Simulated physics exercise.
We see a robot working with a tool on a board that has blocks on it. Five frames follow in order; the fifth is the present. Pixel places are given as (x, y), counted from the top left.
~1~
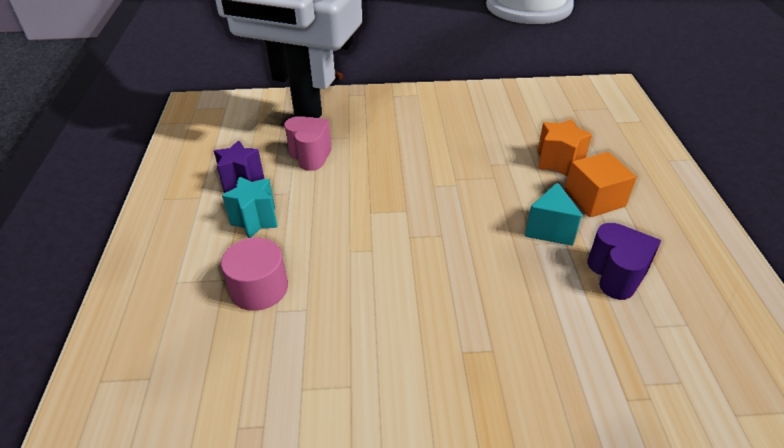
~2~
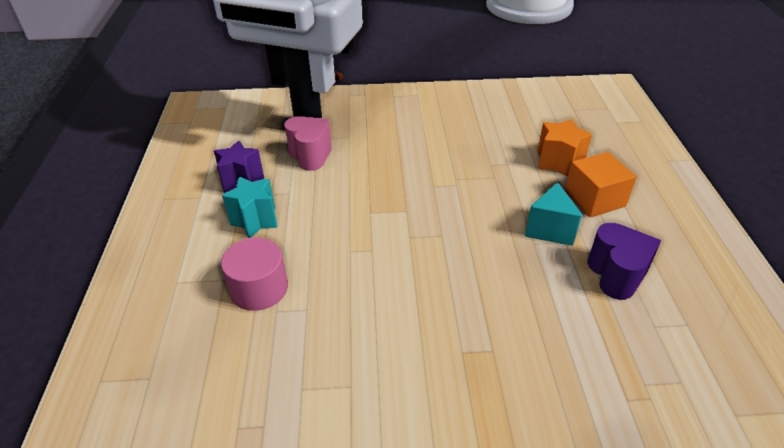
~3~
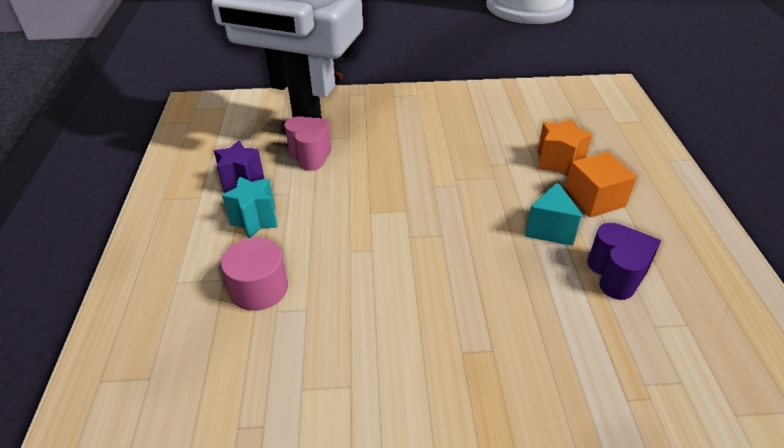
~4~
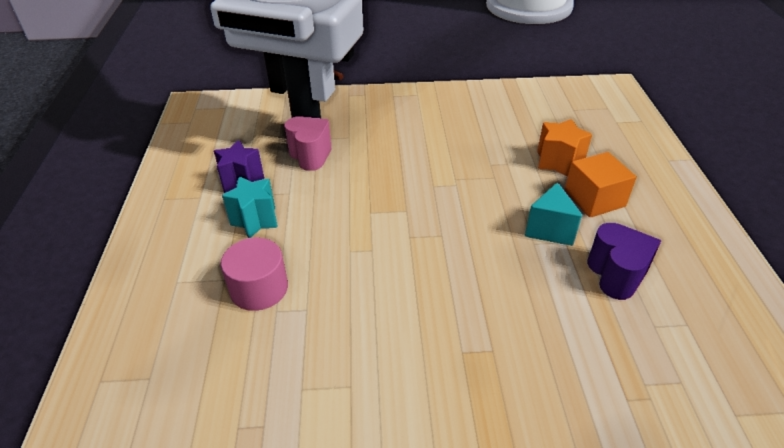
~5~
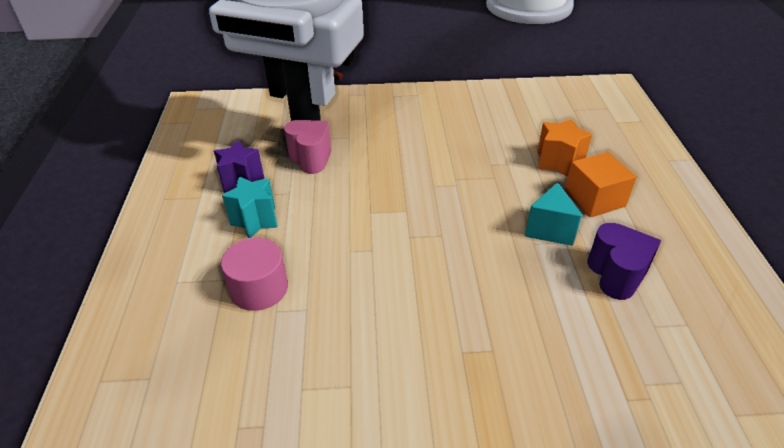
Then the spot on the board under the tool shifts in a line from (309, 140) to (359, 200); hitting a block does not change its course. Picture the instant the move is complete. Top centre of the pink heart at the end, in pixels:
It will end up at (313, 171).
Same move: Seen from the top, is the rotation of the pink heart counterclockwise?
I'd say no.
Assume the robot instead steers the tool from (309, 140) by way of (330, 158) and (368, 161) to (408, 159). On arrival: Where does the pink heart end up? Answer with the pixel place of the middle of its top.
Put as a pixel place, it's (314, 148).
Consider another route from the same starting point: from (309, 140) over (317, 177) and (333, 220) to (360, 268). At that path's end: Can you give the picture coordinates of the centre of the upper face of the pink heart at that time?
Close to (376, 265).
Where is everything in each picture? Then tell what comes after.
In the first picture, tool tip (308, 114); block tops, purple star (235, 153); pink heart (307, 127).
In the second picture, tool (308, 118); blocks unchanged.
In the third picture, tool (308, 122); blocks unchanged.
In the fourth picture, tool (308, 126); blocks unchanged.
In the fifth picture, tool (307, 130); purple star (235, 153); pink heart (307, 130).
What follows on the original path. One third of the way, tool (324, 150); pink heart (315, 151).
Two thirds of the way, tool (340, 169); pink heart (315, 167), turned 35° clockwise.
At the end, tool (358, 190); purple star in place; pink heart (313, 171), turned 50° clockwise.
